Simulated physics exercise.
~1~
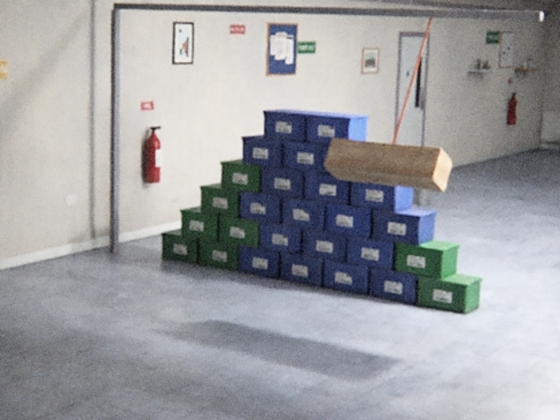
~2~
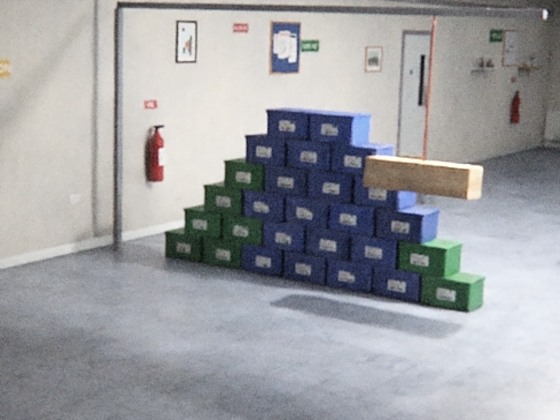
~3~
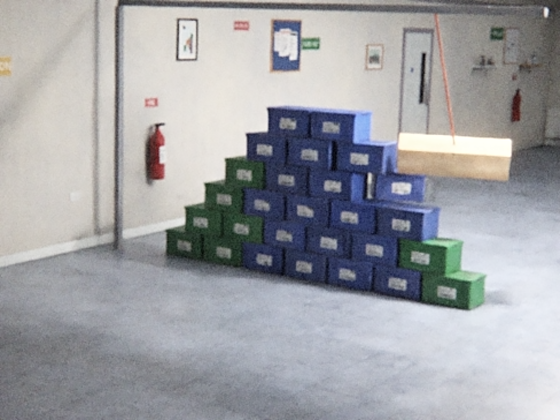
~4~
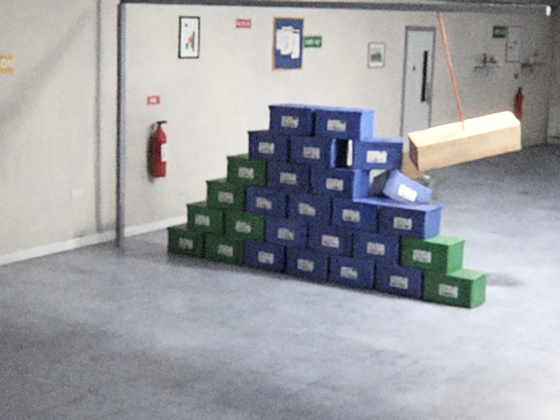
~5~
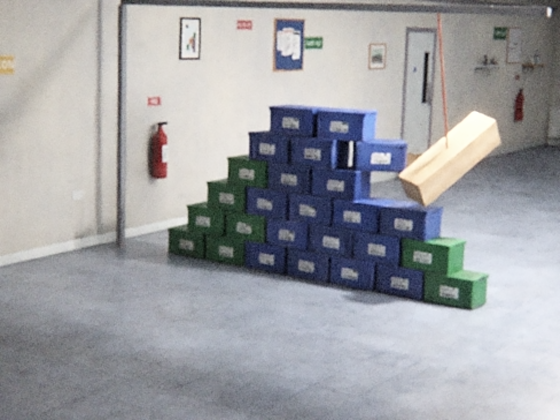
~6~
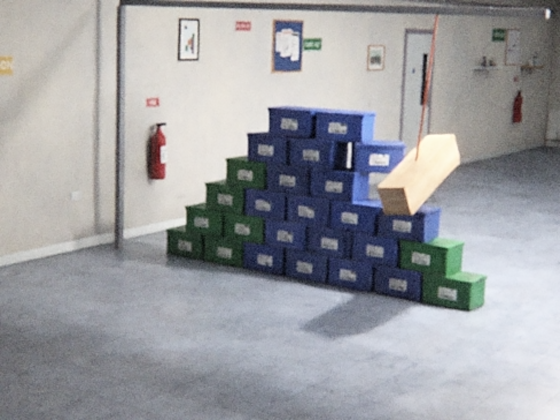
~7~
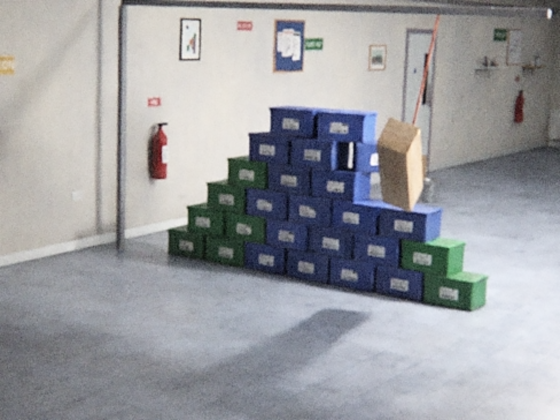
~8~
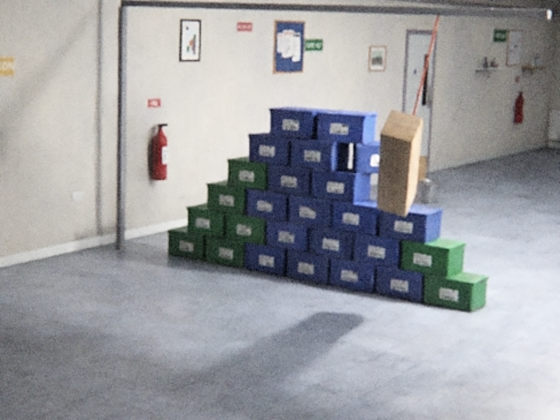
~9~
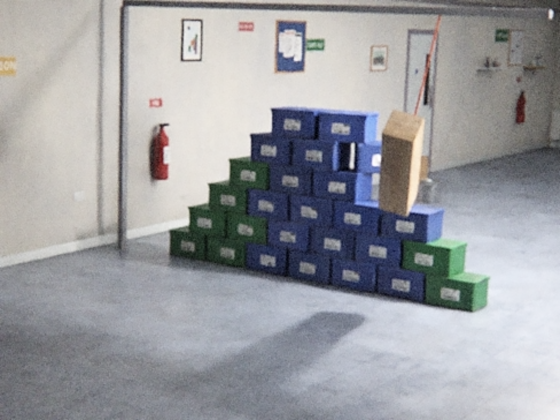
At the start, a wooden beam hangs on a red line beside a stepped wall of blue and green lidded totes in a large, grey-floored room. The beam swings to the right along the wall's upper right side, and a blue tote there shifts. That tote then tips over and drops out of sight behind the stack, leaving a gap, while the beam turns and swings farther out. The beam swings back left, twisting until it hangs nearly upright. It ends beside the gap, with the rest of the wall still standing.
